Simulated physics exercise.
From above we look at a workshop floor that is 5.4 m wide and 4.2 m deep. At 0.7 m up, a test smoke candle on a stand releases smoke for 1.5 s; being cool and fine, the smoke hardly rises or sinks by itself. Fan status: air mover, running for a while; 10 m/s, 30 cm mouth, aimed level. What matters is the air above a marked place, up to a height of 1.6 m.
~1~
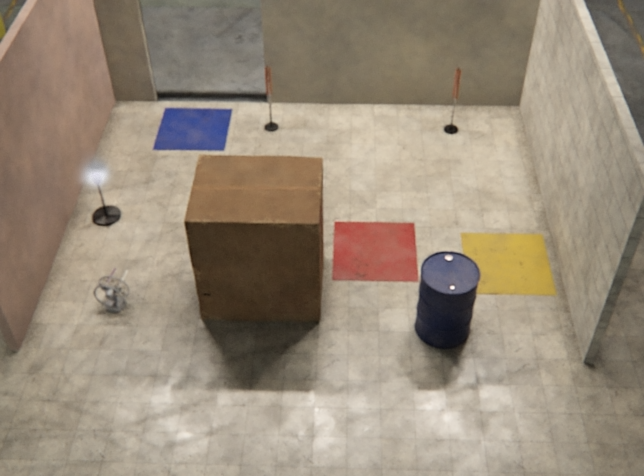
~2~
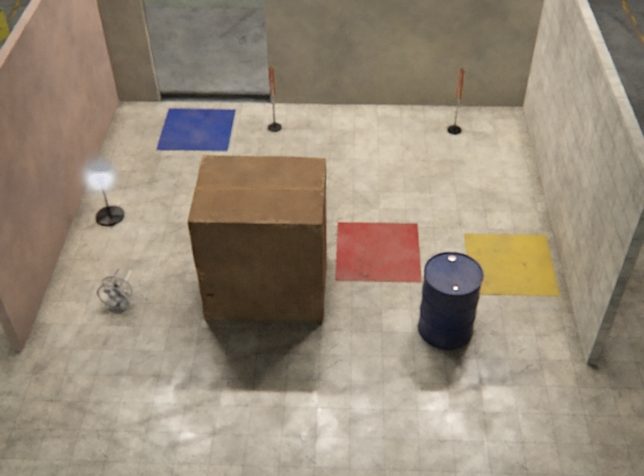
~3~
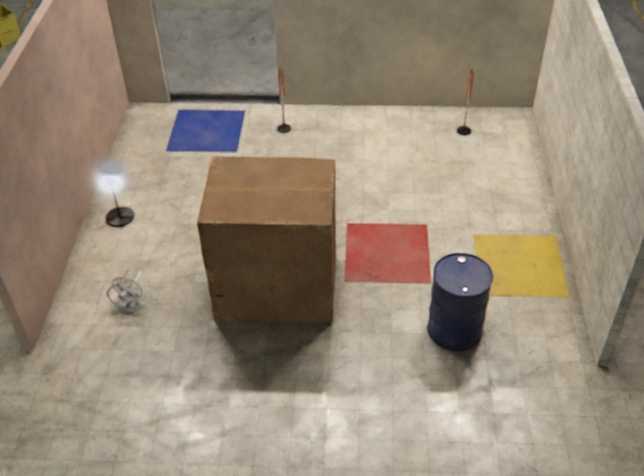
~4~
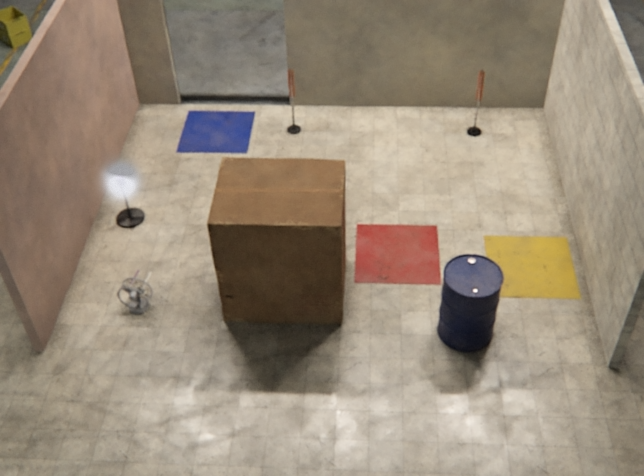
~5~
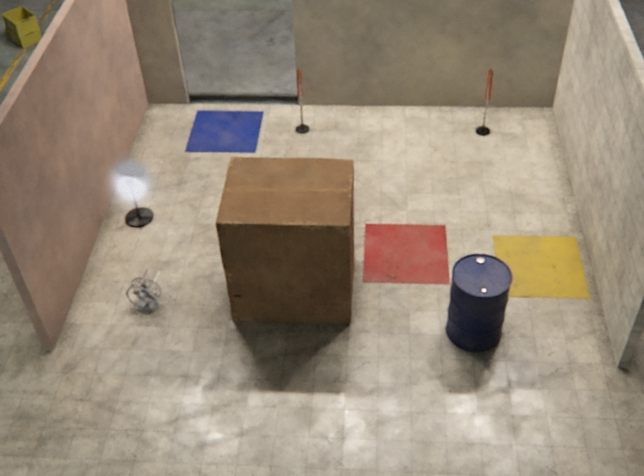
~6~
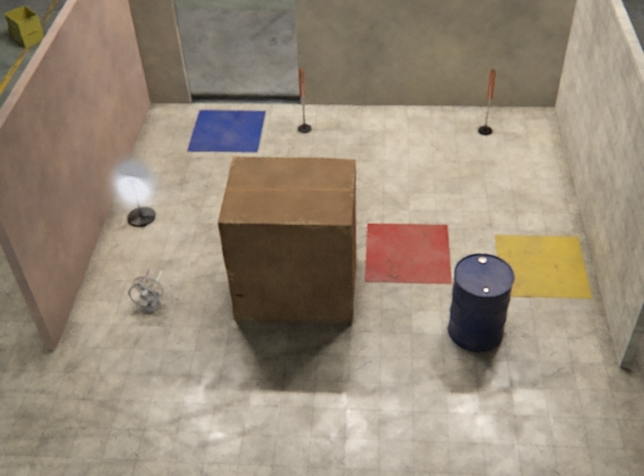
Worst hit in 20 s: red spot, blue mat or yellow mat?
Most passes over blue.
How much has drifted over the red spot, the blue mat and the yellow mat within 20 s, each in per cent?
0 % red, 60 % blue, 0 % yellow.
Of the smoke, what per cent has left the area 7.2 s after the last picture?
Roughly 40 per cent.
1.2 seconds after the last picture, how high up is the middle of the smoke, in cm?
Middle height: Approx. 40 cm.
Then, 1.2 s after the last picture we count, 0 % has passed over the yellow mat, 2 % over the blue mat and 0 % over the red spot, with 100 % still about or yet to come, and the middle of the rest is near (140, 195).
Then, 3.2 s after the last picture we count, 0 % has passed over the yellow mat, 35 % over the blue mat and 0 % over the red spot, with 78 % still about or yet to come, and the middle of the rest is near (151, 176).
Then, 7.2 s after the last picture we count, 0 % has passed over the yellow mat, 45 % over the blue mat and 0 % over the red spot, with 56 % still about or yet to come, and the middle of the rest is near (143, 100).
Then, 19.2 s after the last picture we count, 0 % has passed over the yellow mat, 64 % over the blue mat and 0 % over the red spot, with 20 % still about or yet to come, and the middle of the rest is near (138, 54).
